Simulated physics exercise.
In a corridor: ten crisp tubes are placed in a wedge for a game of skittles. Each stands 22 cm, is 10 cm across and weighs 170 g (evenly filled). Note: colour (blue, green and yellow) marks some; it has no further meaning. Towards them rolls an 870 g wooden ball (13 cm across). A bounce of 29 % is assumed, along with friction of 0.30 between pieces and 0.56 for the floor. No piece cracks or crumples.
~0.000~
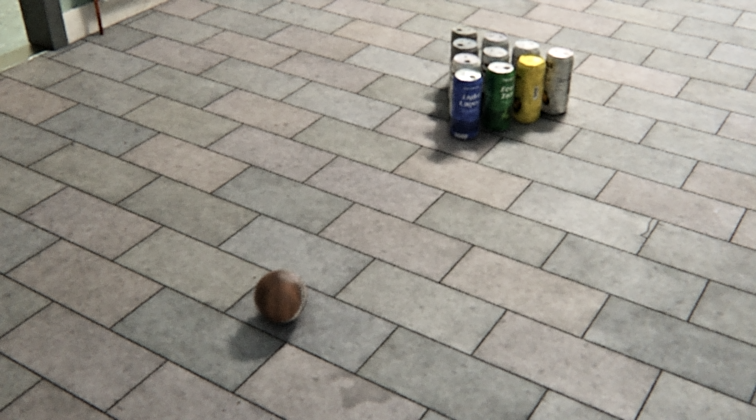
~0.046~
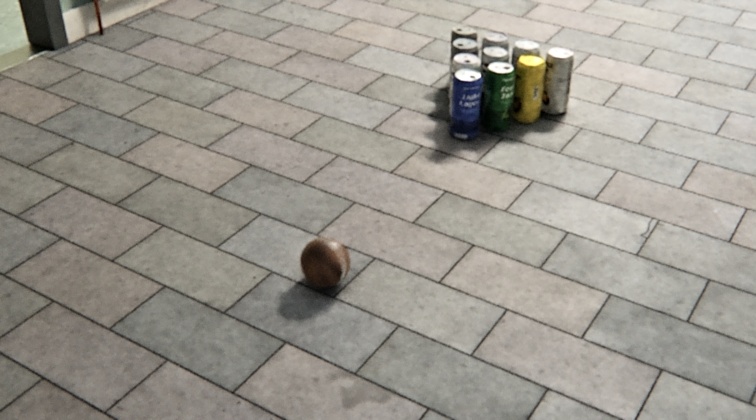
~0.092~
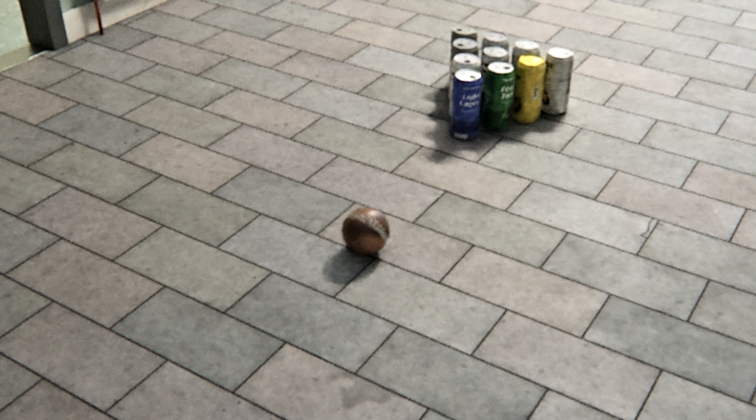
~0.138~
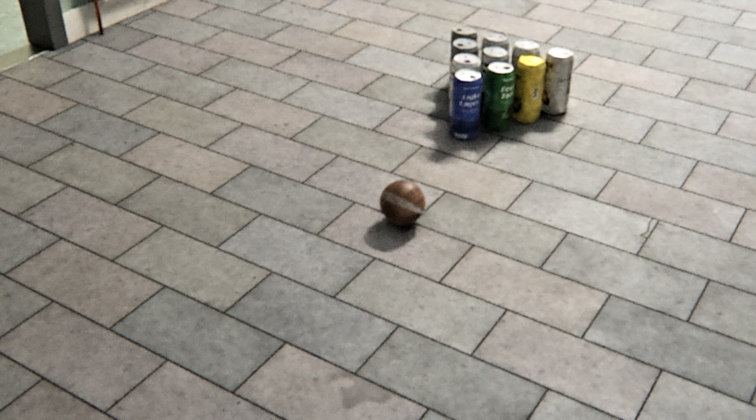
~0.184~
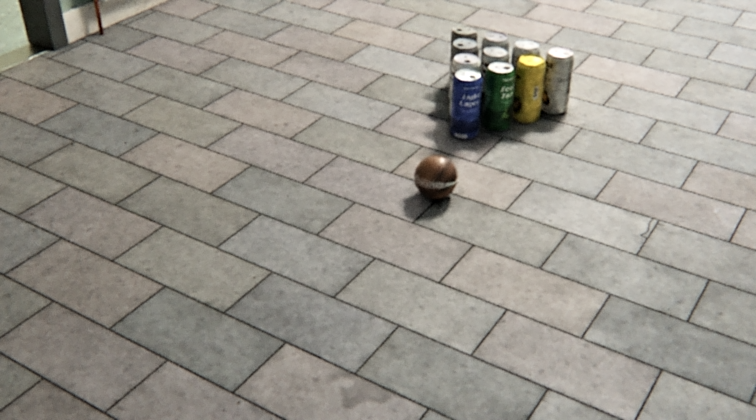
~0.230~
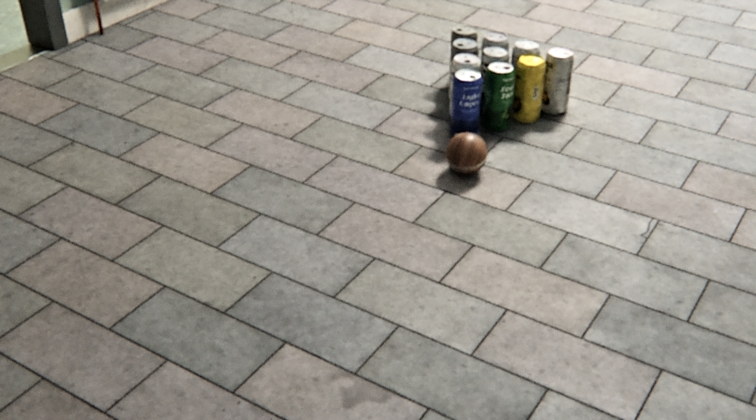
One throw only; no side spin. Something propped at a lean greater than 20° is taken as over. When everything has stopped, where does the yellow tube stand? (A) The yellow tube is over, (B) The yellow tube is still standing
Option A: The yellow tube is over.
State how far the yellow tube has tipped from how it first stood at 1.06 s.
Near 90 degrees from how it began.
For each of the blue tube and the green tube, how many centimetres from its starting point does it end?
The blue one ends 0 cm from its start and the green one 30 cm.
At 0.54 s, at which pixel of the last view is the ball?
Roughly at pixel (613, 90).
After 0.36 s, ball still moving; none of the 10 tubes over, 5 disturbed; yellow tube 4° from how it stood; green tube 5° from how it stood.
After 0.54 s, ball still moving; 4 of the 10 tubes over; yellow tube 33° from how it stood; green tube 16° from how it stood.
After 1.06 s, ball still moving; 6 of the 10 tubes over; yellow tube lying flat; green tube lying flat.
In the end (1.4 s), ball rolling away; 6 of the 10 tubes over; yellow tube lying flat; green tube lying flat; blue tube unmoved. From the last view, middles, yellow tube near (619, 76), green tube near (543, 81).
